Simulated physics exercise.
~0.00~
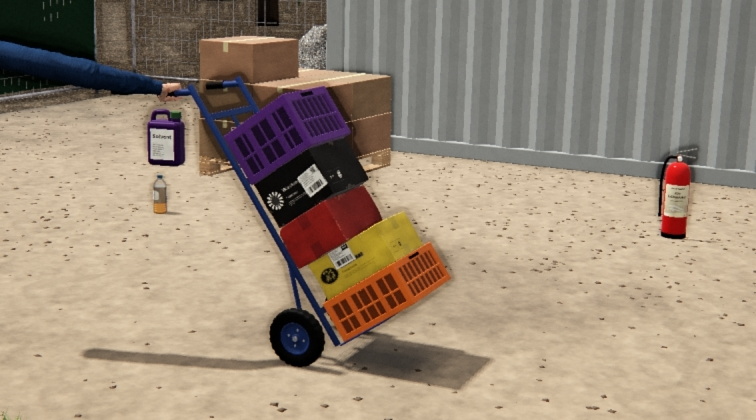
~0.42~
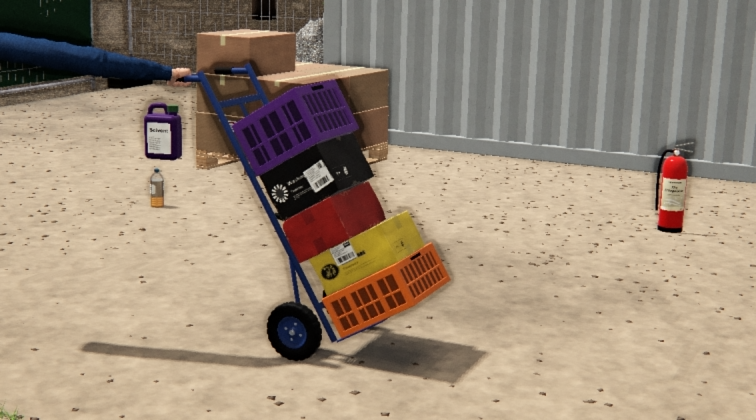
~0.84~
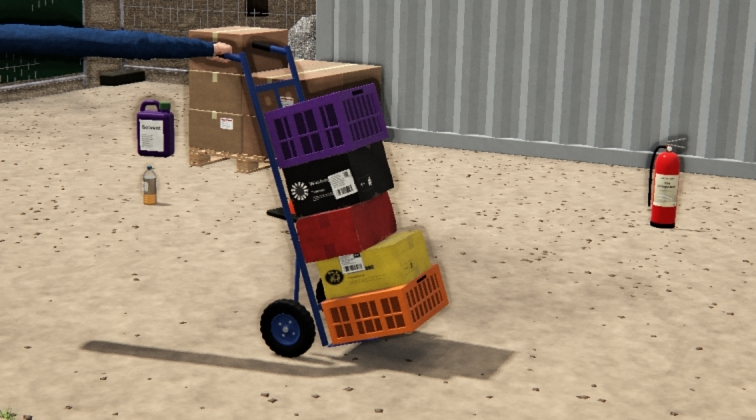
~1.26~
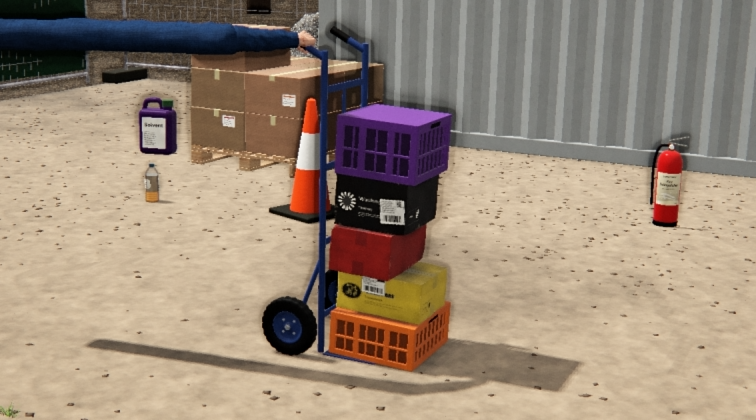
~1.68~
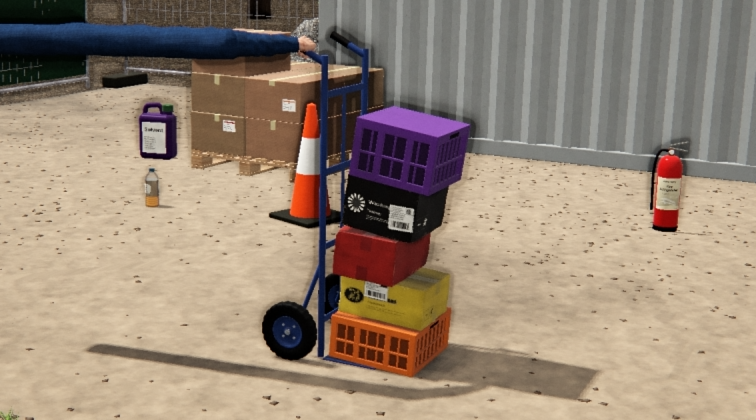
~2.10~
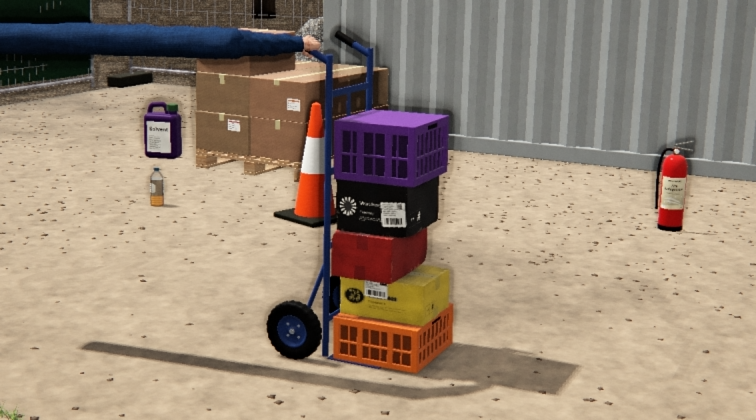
In a gravel yard, an arm tips a loaded hand truck upright, the stacked crates and boxes lurching forward, then settling back, still stacked.
